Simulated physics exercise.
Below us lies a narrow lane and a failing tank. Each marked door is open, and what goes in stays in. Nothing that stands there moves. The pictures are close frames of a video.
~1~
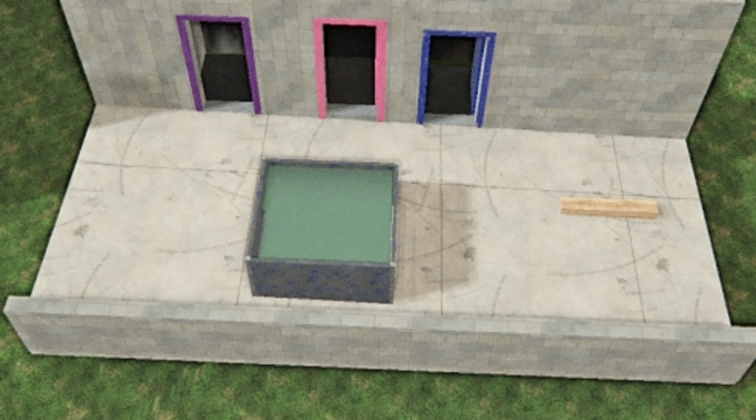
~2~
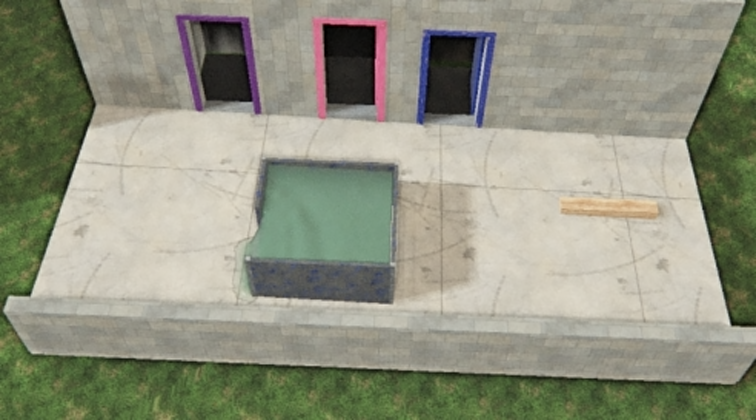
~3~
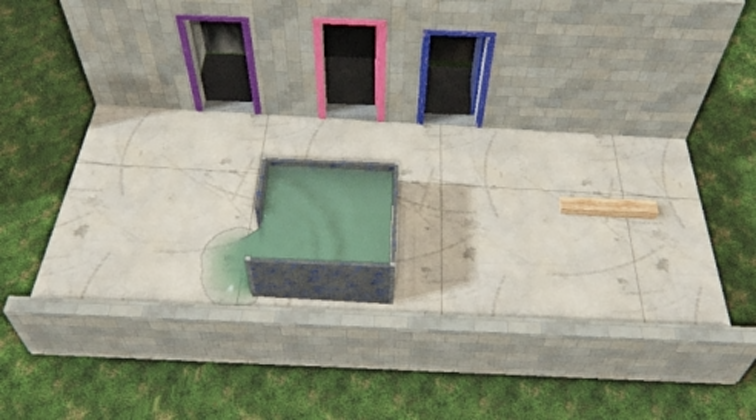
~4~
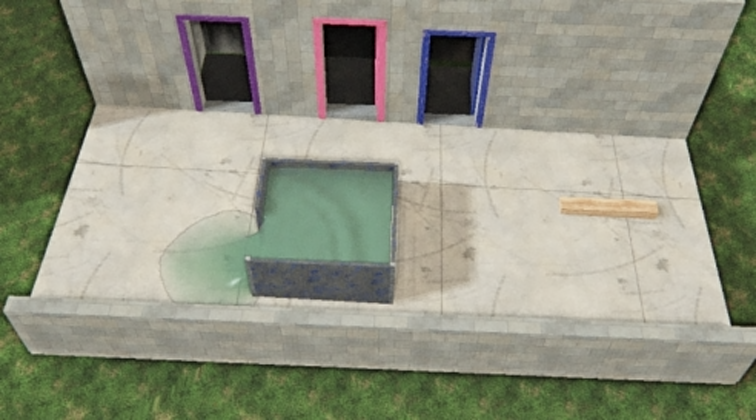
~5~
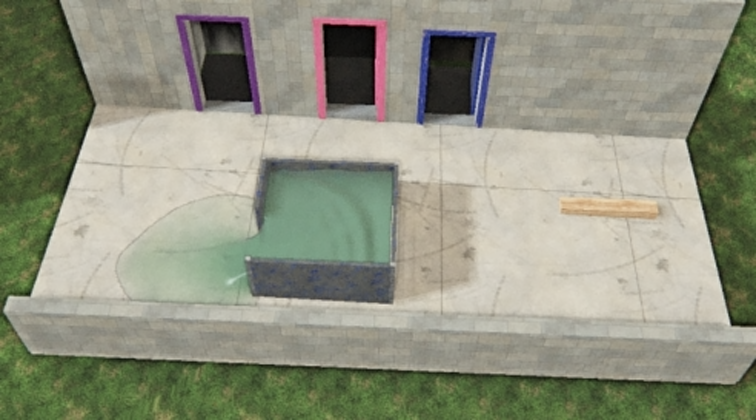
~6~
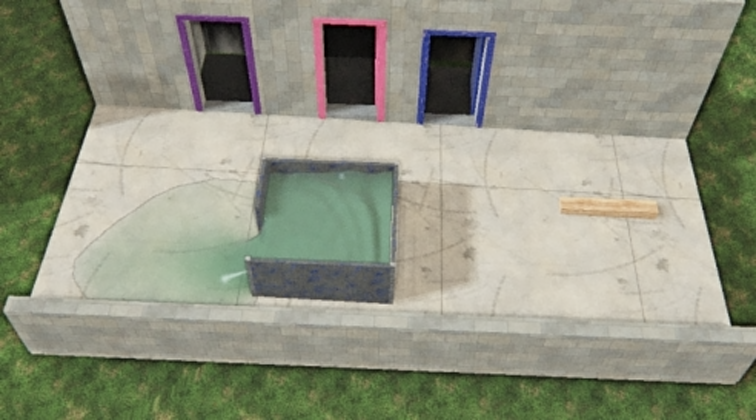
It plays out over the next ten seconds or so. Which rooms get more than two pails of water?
In the end: The pink door admits no more than that; the purple door admits no more than that; the blue door admits no more than that.
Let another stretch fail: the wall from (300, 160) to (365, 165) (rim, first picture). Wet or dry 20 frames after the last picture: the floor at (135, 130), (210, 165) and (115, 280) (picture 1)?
In that order: Flooded, covered, no water.
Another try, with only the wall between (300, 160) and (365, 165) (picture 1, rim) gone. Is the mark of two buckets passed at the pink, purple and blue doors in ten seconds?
One by one: Pink door floods, purple door lets more in, blue door takes more.
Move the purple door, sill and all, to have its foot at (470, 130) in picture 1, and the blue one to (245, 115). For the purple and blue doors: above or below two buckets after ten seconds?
The purple one lets less in, the blue one lets less in.
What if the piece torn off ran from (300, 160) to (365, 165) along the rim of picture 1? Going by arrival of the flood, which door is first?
The one in pink.
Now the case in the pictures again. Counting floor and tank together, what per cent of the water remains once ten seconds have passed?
Near 34 in a hundred.
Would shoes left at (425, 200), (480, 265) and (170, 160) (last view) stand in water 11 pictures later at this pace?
In that order: Clear, dry, flooded.
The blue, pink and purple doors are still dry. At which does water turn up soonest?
I say the purple door.
A moment on, water covers 25 % of the floor; the pink door not reached, the purple door not reached, the blue door not reached.
Next, water covers 25 % of the floor; the pink door not reached, the purple door wet at the sill, nothing in, the blue door not reached.
Then, water covers 30 % of the floor; the pink door not reached, the purple door wet at the sill, nothing in, the blue door not reached.
Later, water covers 35 % of the floor; the pink door wet at the sill, nothing in, the purple door wet at the sill, nothing in, the blue door not reached.
In the end, water covers 35 % of the floor; the pink door wet at the sill, nothing in, the purple door wet at the sill, nothing in, the blue door wet at the sill, nothing in.
